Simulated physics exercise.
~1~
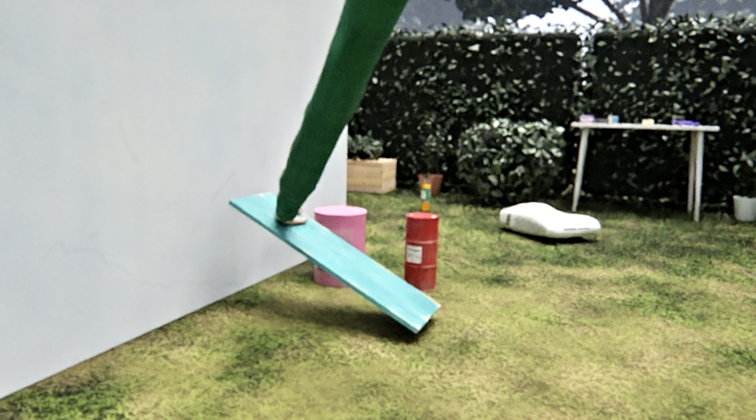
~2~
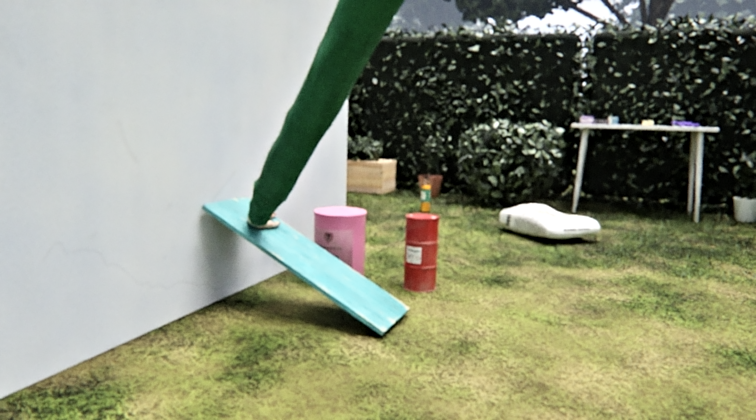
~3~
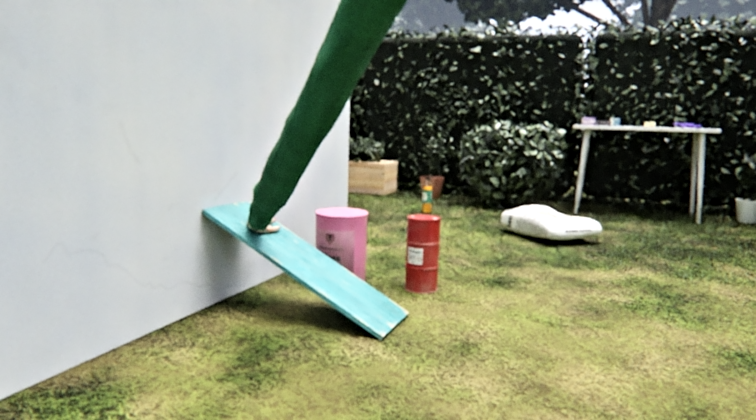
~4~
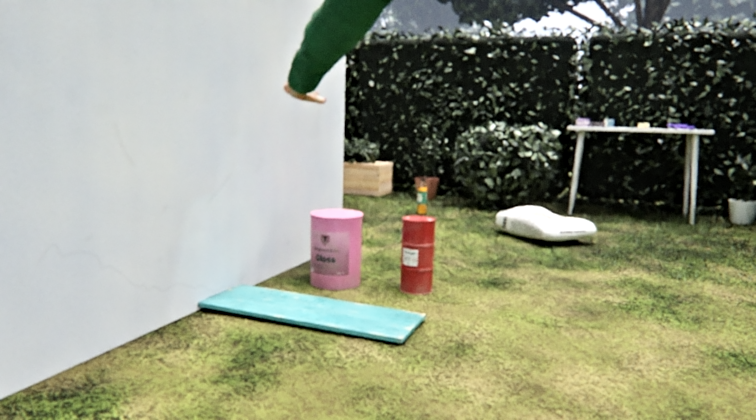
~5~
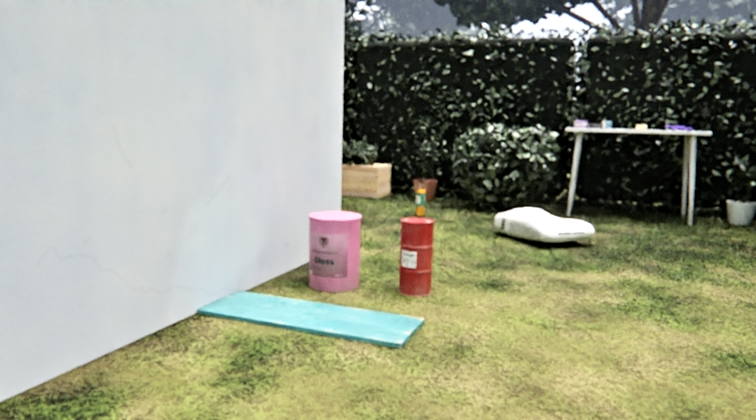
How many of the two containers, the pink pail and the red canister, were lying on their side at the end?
None of them were; the pink pail and the red canister were both still standing upright.
In a grassy yard with a hedge, a green-sleeved arm moved a turquoise board left against a white wall and let go, and the board slid down and ended flat on the grass, while the pink pail and red canister stayed put.
